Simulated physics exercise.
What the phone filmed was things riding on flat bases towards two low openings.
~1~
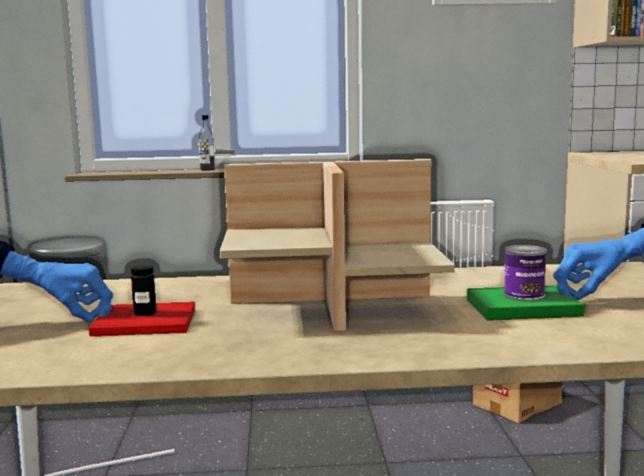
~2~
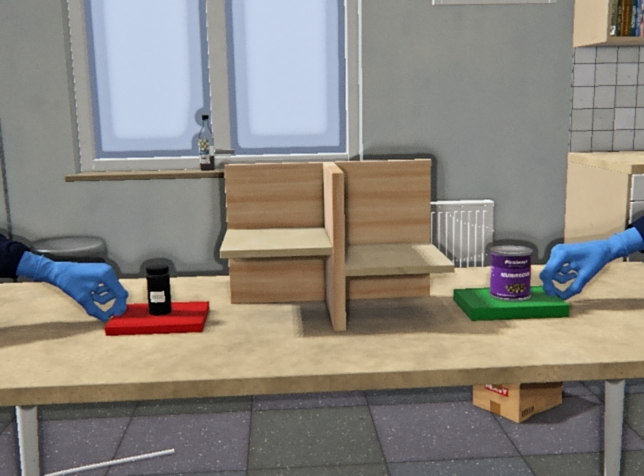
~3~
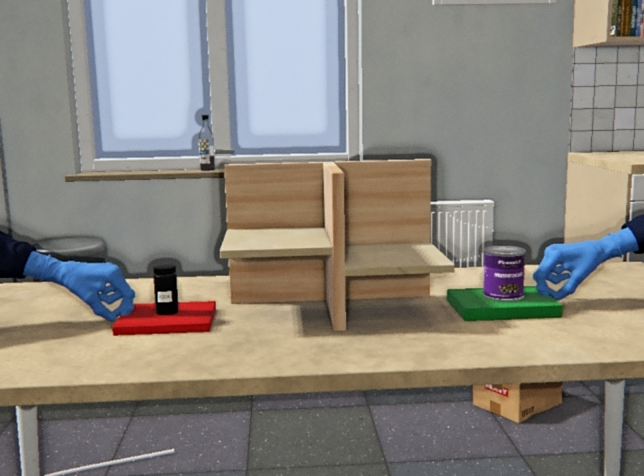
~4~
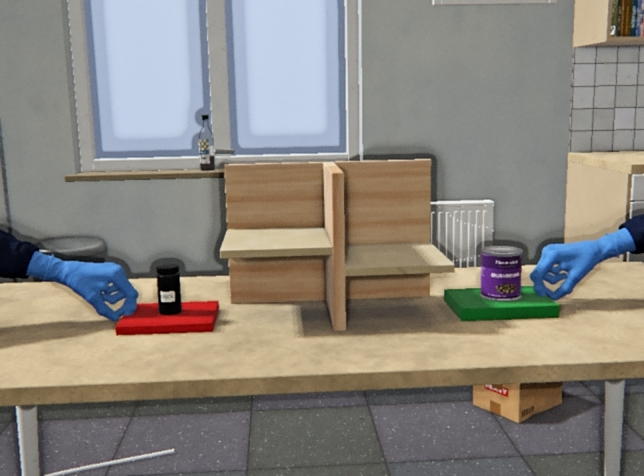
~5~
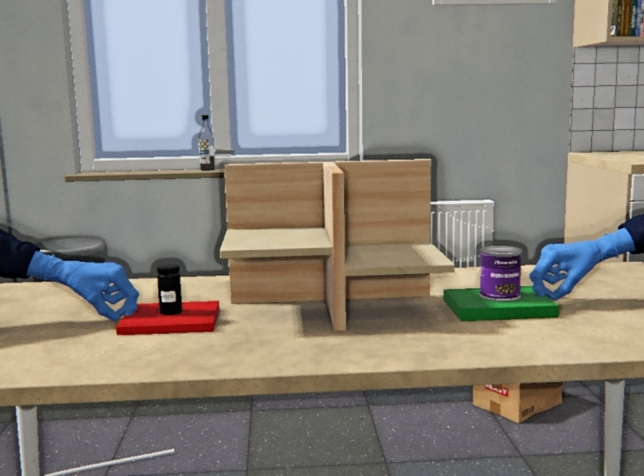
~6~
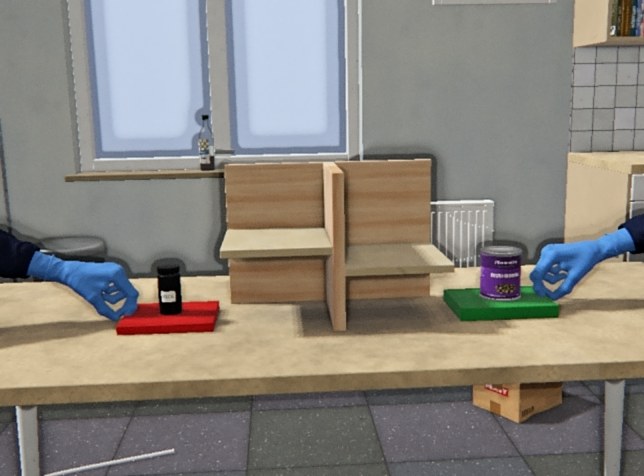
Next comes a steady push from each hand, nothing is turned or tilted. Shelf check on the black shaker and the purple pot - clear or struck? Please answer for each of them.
Check: Black shaker clear; purple pot struck.
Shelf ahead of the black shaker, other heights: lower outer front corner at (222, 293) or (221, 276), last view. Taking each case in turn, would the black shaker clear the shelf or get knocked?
Hit, free.
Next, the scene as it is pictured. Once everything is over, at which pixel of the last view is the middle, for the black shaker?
Roughly (270, 286).
Then, 1.56 s past the last view, black shaker riding along near (270, 286); purple pot leaning 6° off how it started near (461, 274).
Finally, the black shaker clears the shelf, near (270, 286); the purple pot strikes the shelf, near (487, 291).
